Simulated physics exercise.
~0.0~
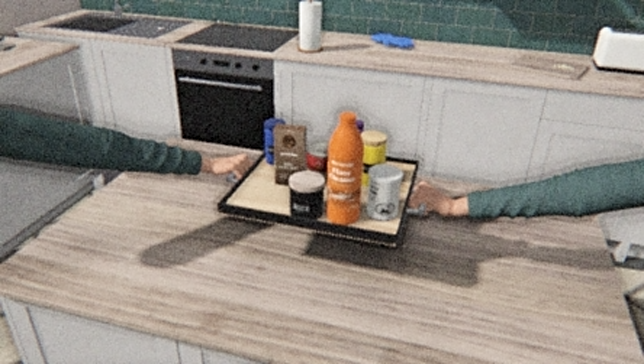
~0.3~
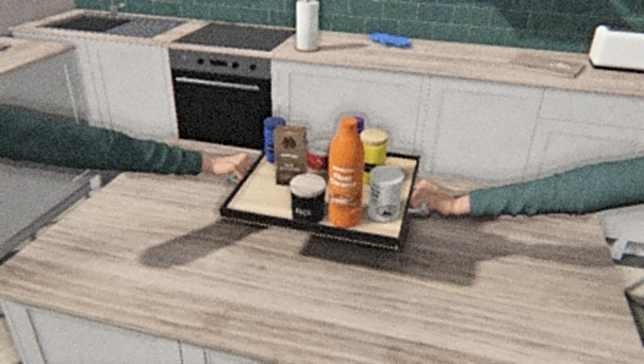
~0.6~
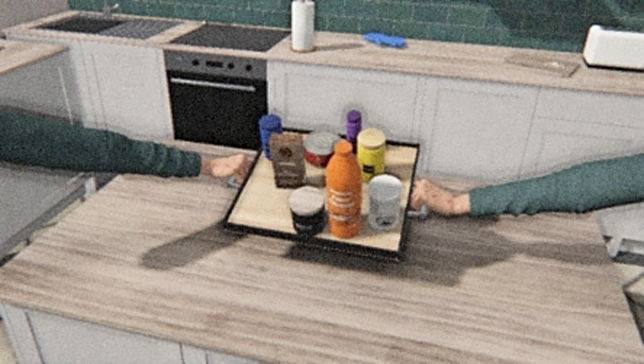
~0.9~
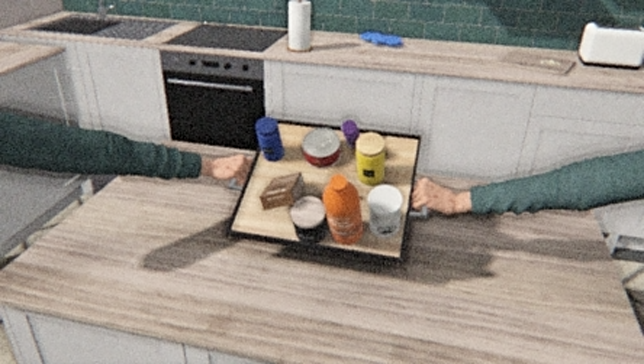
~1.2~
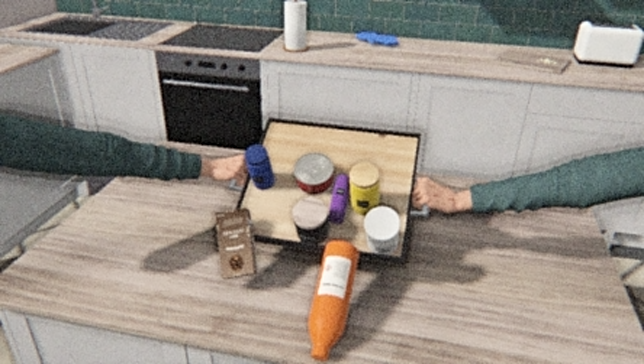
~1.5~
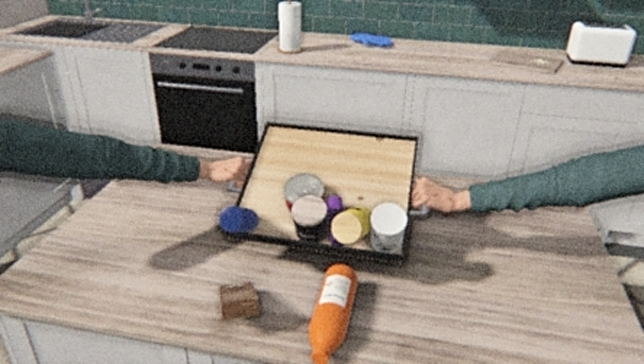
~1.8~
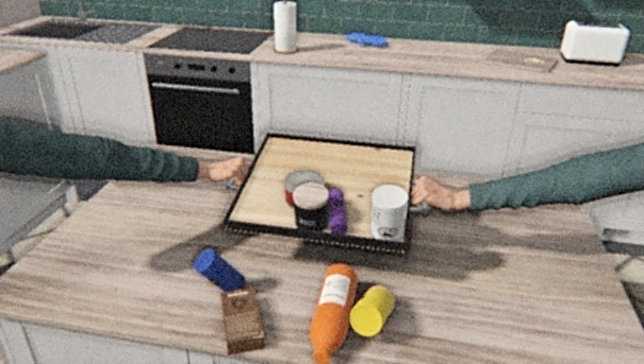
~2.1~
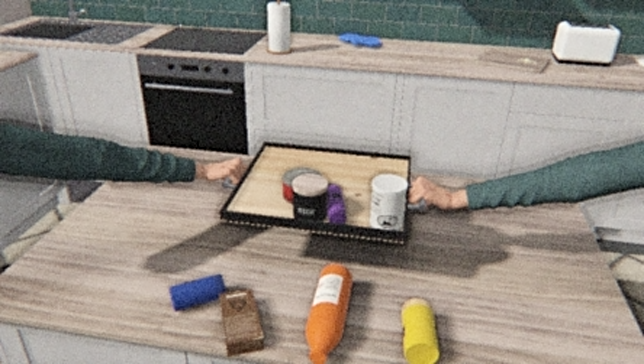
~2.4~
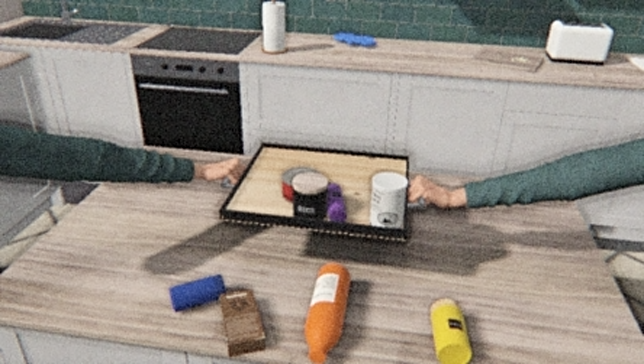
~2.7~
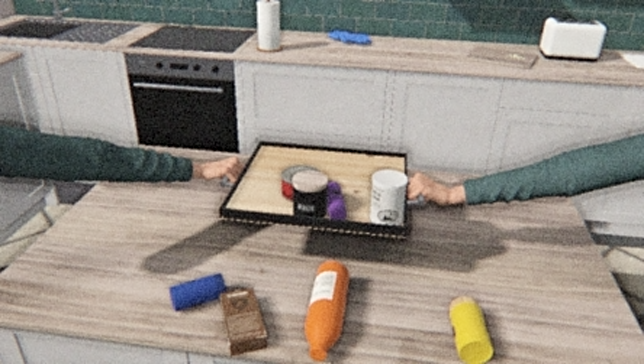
Kitchen counter, two hands tipping a loaded tray forward and levelling it, orange bottle, brown packet, blue and yellow jars fallen off.
